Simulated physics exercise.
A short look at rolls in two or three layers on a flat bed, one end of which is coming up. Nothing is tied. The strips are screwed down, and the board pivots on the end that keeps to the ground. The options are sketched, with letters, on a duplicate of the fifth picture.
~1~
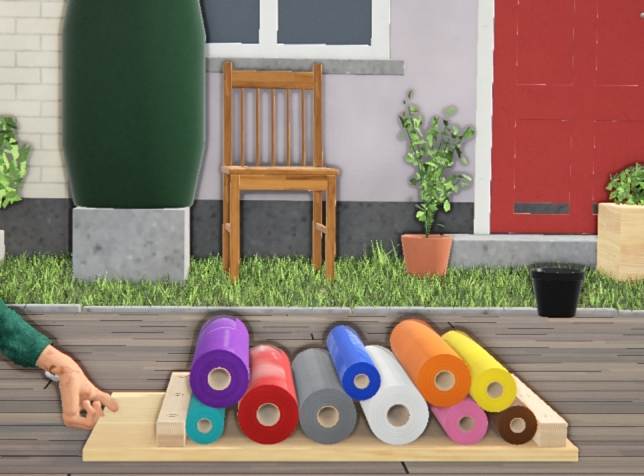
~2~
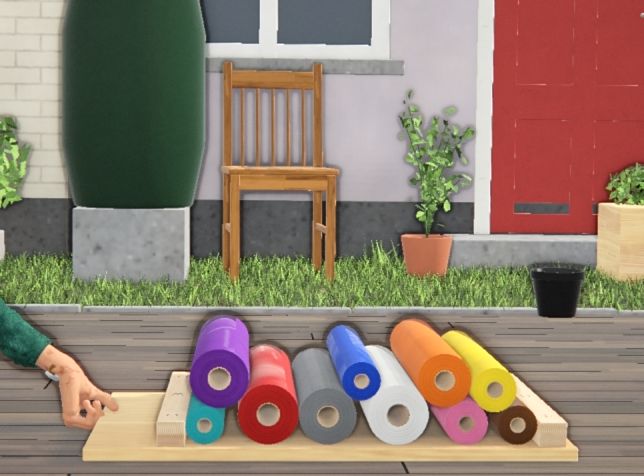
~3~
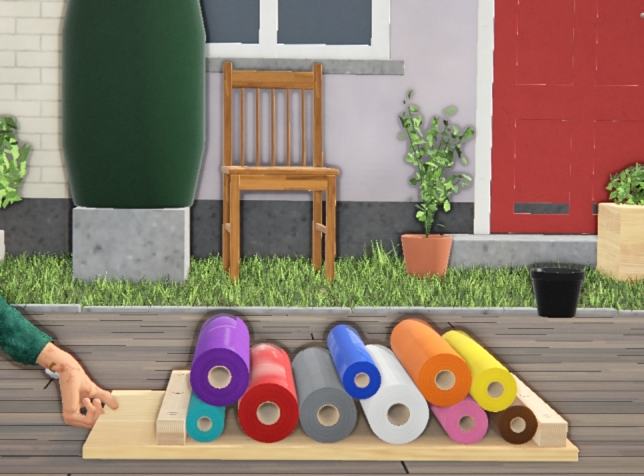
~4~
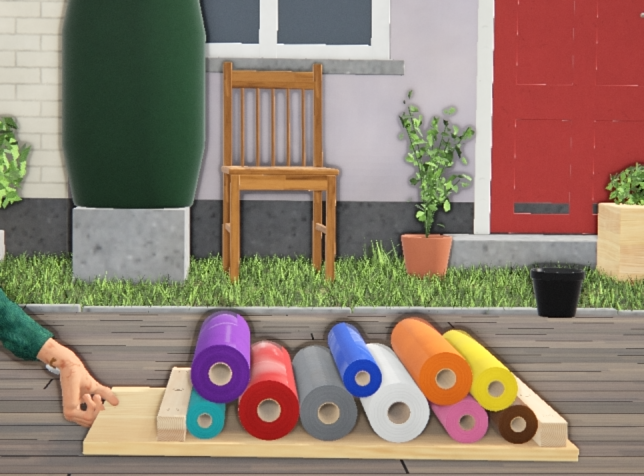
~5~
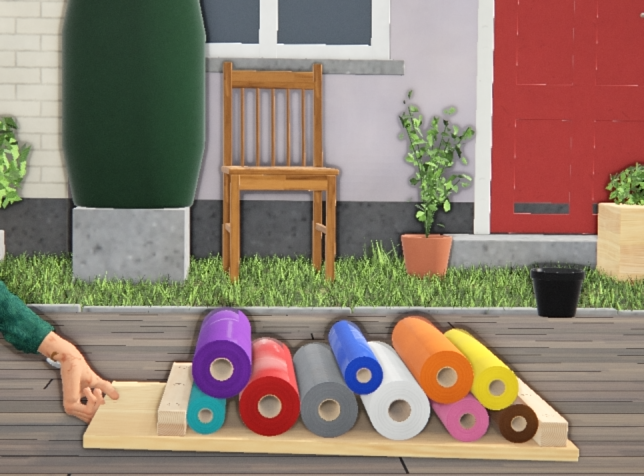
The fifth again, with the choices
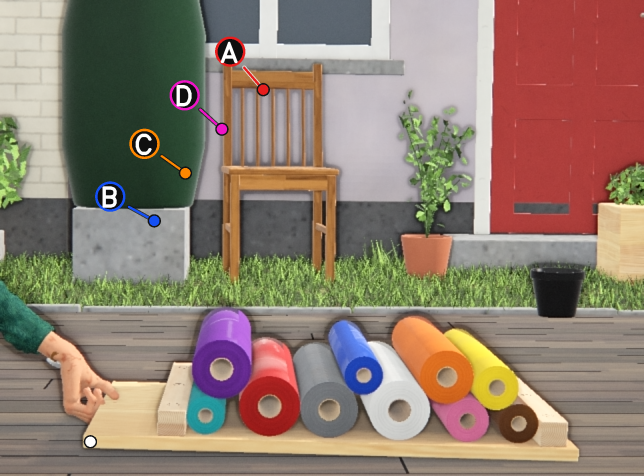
A pale wooden board loaded with coloured rolls lies on grey decking before a house with a red door, seen from the side by a still camera. Between two end strips, purple, blue, orange and yellow rolls rest on turquoise, red, grey, white, pink and brown ones. A green-sleeved hand at the left raises that end very slightly, and the rolls barely change position with it.
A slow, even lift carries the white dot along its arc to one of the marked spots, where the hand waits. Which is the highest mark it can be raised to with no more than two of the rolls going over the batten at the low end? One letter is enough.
Up to C.
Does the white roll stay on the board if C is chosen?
Yes, with C.
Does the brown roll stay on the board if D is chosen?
The brown roll: Yes.
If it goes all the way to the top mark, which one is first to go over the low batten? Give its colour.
First is the yellow one.
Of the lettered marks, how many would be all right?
Two of the four.
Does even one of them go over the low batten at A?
At A: Yes.
On the copy, A at (263, 90); B at (155, 221); C at (186, 173); D at (222, 129); the white dot at (91, 442).
On C. First, board at 19°.
Then, board at 35°.
Finally, board at 35°, two over the low batten (orange, yellow).
By contrast, A four over the low batten (orange, blue, purple, yellow); B two over the low batten (orange, yellow); D three over the low batten (orange, blue, yellow).
